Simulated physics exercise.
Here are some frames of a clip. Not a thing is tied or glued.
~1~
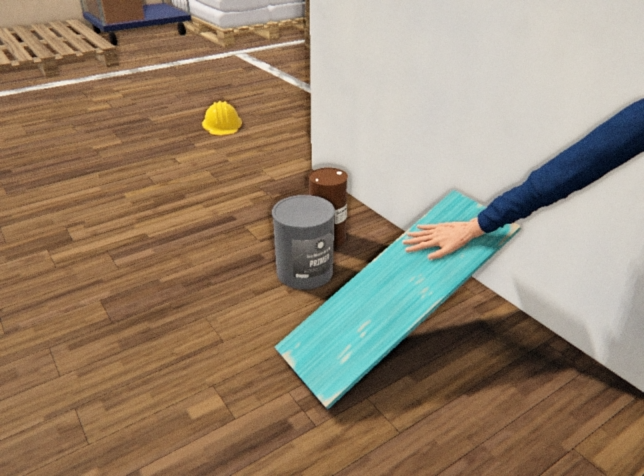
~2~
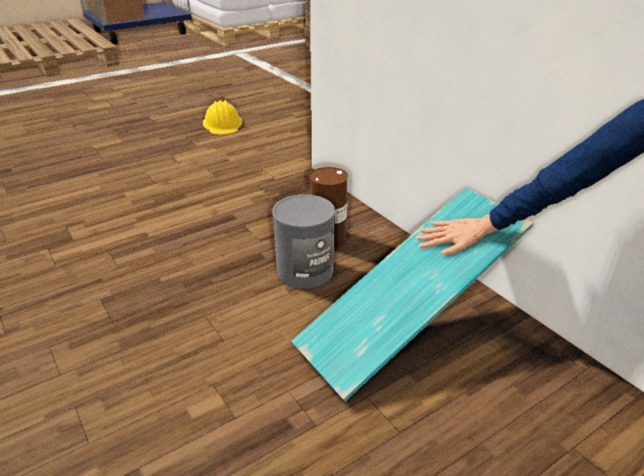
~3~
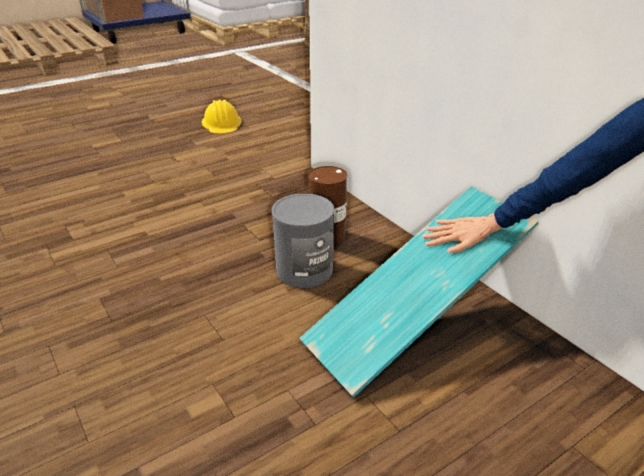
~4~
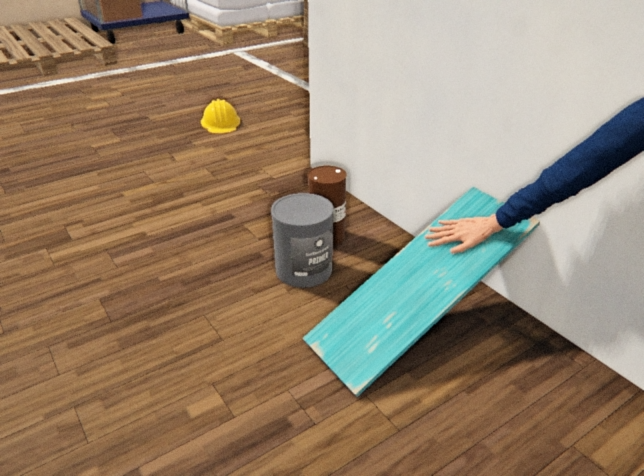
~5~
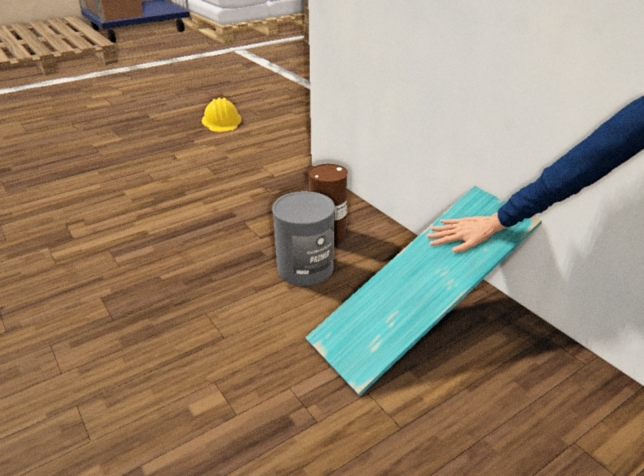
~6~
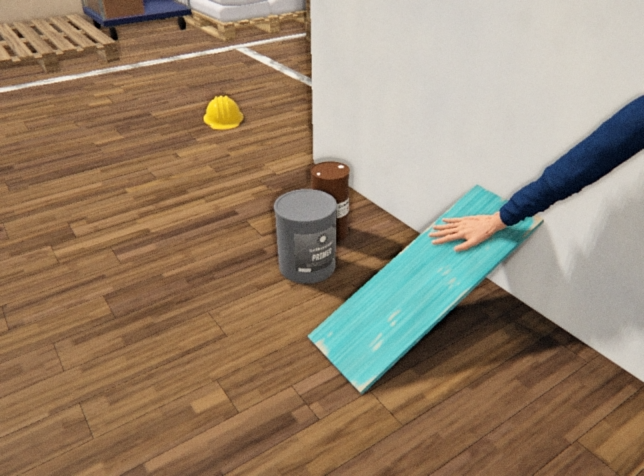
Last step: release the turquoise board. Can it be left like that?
It is going to start moving.
Then, 0.30 s after the last picture, turquoise board sunk by 12° near (415, 302).
Then, 0.40 s after the last picture, turquoise board sunk by 25° near (410, 323).
At rest, moved from the start, turquoise board; the other 2 in place. Seen from the same camera at the end, turquoise board near (410, 323). The board gives way.
